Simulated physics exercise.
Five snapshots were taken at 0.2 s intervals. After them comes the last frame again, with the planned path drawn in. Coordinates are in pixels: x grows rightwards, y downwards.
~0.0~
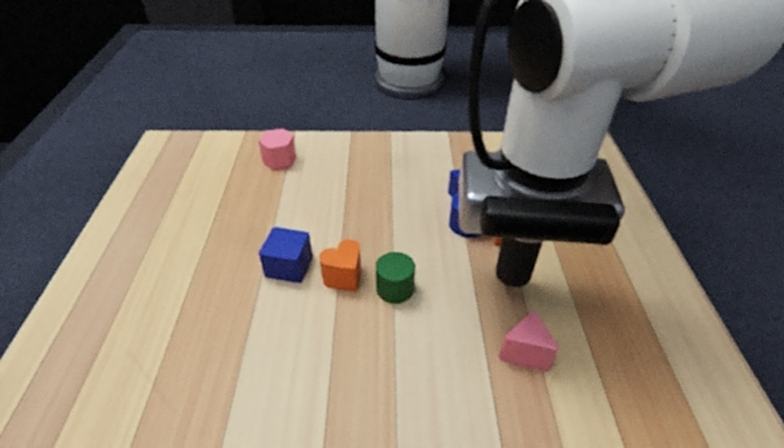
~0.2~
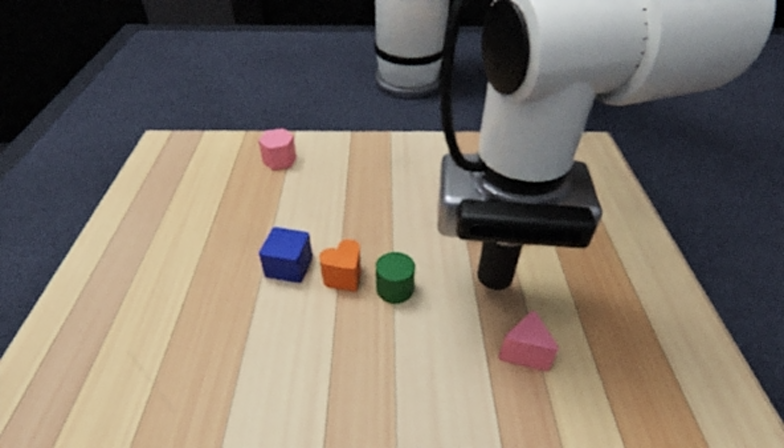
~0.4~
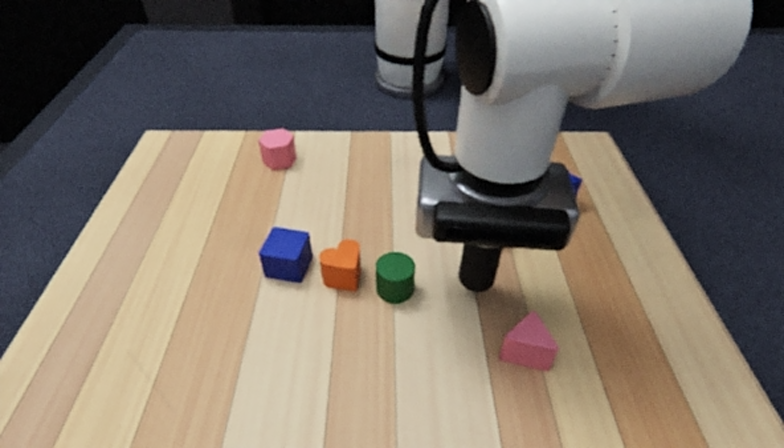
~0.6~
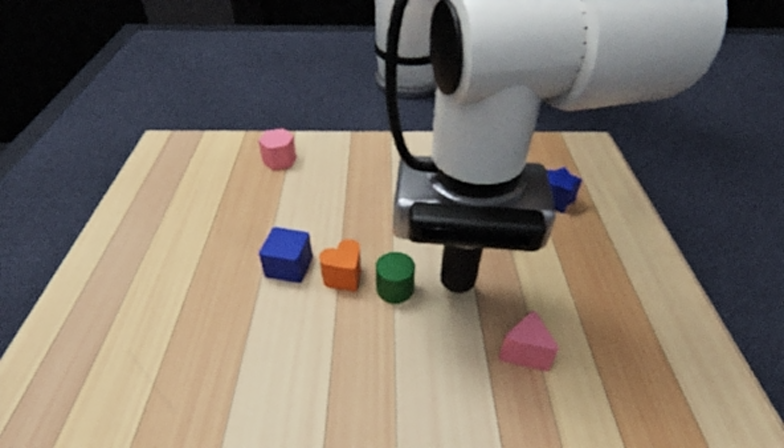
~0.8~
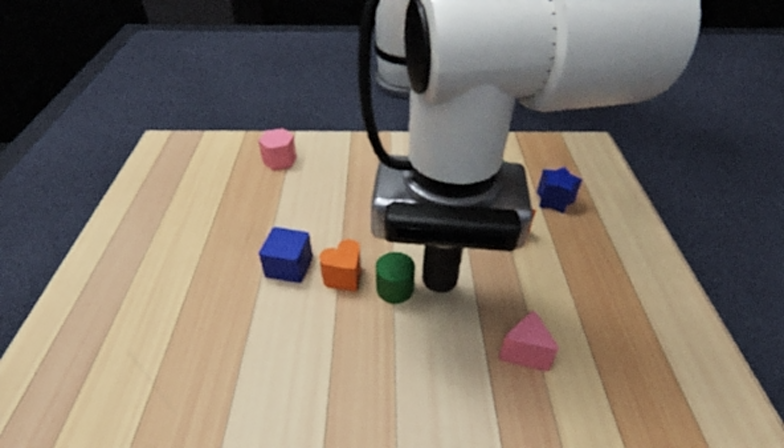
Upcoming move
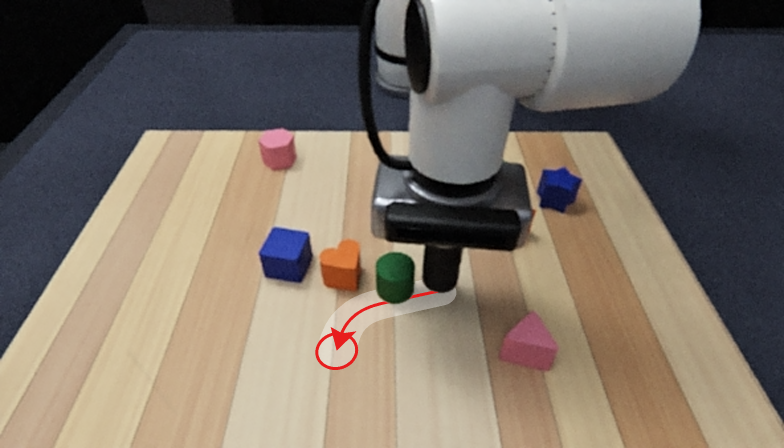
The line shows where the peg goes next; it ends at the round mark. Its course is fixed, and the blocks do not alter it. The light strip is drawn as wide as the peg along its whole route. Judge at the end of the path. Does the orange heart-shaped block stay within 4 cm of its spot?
That would be a yes.
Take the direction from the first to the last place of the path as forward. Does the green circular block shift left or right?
Side: Right.
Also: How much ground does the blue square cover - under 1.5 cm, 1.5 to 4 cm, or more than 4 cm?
Range: Under 1.5 cm.
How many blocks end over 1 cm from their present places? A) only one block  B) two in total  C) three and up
Correct choice: B.
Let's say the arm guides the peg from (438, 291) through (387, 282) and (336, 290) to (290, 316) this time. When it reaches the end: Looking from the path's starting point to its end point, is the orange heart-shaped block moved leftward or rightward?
Heads right.
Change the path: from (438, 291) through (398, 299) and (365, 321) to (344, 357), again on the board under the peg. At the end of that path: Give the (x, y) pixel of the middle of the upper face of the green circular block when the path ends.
It will likely be found at (338, 274).
Drawn move, from (438, 291) through (397, 300) and (356, 314) to (337, 351).
The first path, step by step. One third of the way, peg at (397, 288); orange heart-shaped block at (332, 251), turned 20° clockwise; green circular block at (361, 266).
Two thirds of the way, peg at (355, 303); blue square at (280, 240); orange heart-shaped block at (321, 242), turned 50° clockwise; green circular block at (330, 268).
At the end, peg at (335, 339); blue square at (280, 240); orange heart-shaped block at (321, 242), turned 50° clockwise; green circular block at (330, 268); blue circular block still.
